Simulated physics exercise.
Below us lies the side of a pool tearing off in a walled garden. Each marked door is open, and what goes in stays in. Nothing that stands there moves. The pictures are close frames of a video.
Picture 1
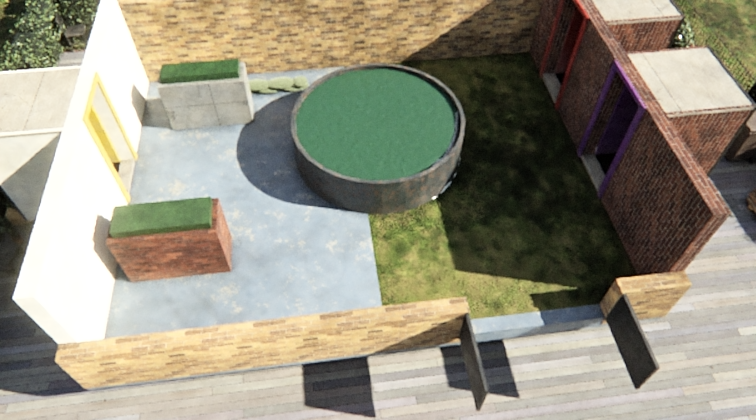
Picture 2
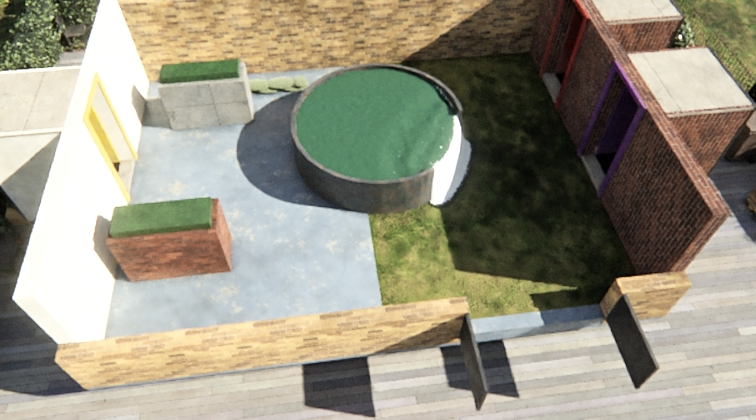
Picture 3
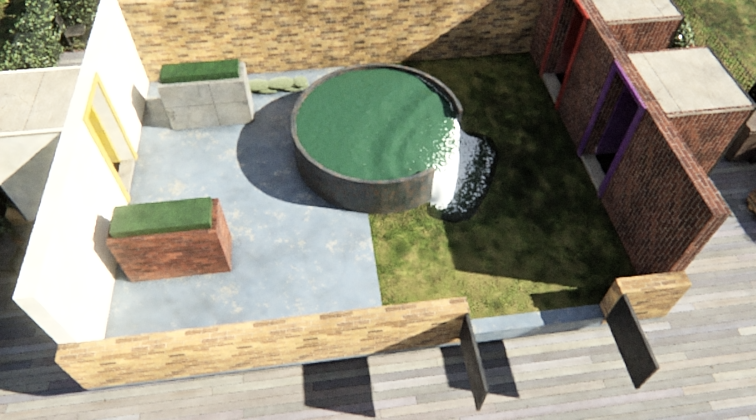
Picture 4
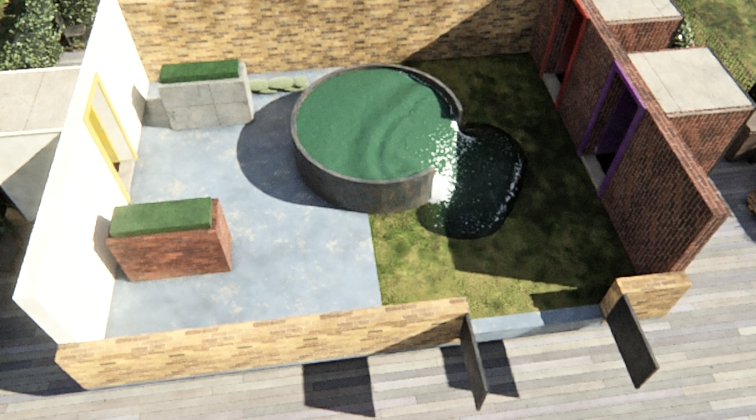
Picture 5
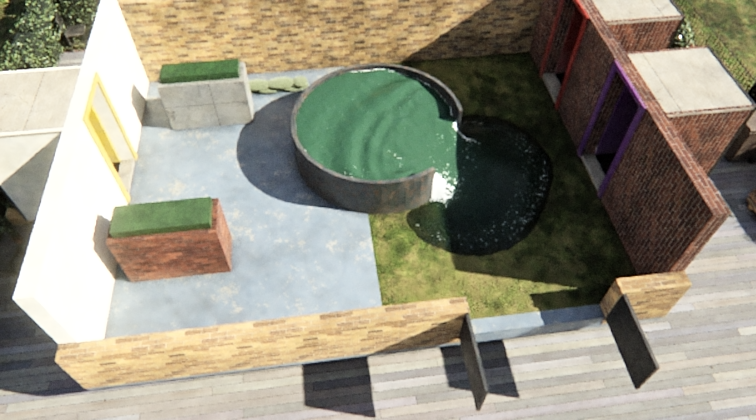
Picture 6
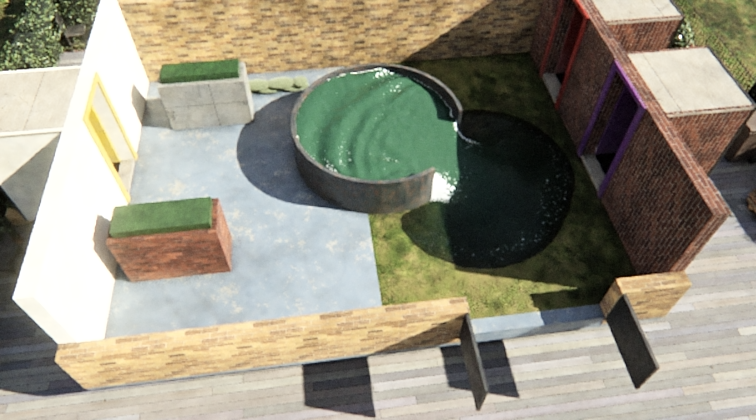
Green water burst through the right side of a round tank in a walled yard, first as a narrow white gush, then spread across the grass in a widening dark pool while ripples crossed the tank.
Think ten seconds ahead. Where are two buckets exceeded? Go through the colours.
One by one: The yellow door holds within the limit; the purple door floods; the red door holds within the limit.
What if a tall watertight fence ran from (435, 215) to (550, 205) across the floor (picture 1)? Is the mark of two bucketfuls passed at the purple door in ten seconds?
In short: The purple door takes more.
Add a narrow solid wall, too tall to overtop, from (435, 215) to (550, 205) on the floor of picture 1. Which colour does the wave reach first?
First comes the purple door.
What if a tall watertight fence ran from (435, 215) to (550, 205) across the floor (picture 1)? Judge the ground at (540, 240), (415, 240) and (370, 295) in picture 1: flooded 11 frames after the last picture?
In turn: Free of water, under water, dry.
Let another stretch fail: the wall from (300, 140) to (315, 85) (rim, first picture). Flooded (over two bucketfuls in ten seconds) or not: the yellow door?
In short: The yellow one is over.
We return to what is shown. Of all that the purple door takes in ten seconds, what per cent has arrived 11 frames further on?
Close to 25 %.
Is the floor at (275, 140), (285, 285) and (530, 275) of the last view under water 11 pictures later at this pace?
In turn: Free of water, no water, covered.
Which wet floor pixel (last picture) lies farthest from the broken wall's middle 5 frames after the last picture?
I would point to (609, 281).
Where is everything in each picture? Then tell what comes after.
The first picture shows the round tank at (378, 121) is whole and still.
In the second picture, water pours out at (454, 163) and has run to (469, 142).
In the third picture, water pours out at (453, 164) and has run to (487, 140).
In the fourth picture, water pours out at (453, 165) and has run to (503, 134).
In the fifth picture, the front is at (544, 156), out from the gap at (453, 165).
In the sixth picture, the front is at (570, 178), out from the gap at (453, 165).
A moment on, water covers 25 % of the floor; the yellow door not reached, the purple door over two buckets in, the red door not reached.
Next, water covers 30 % of the floor; the yellow door not reached, the purple door far over two buckets in, the red door wet at the sill, nothing in.
Then, water covers 40 % of the floor; the yellow door not reached, the purple door far over two buckets in, the red door wet at the sill, nothing in.
Later, water covers 55 % of the floor; the yellow door not reached, the purple door far over two buckets in, the red door wet at the sill, nothing in.
In the end, water covers 85 % of the floor; the yellow door not reached, the purple door far over two buckets in, the red door wet at the sill, nothing in.
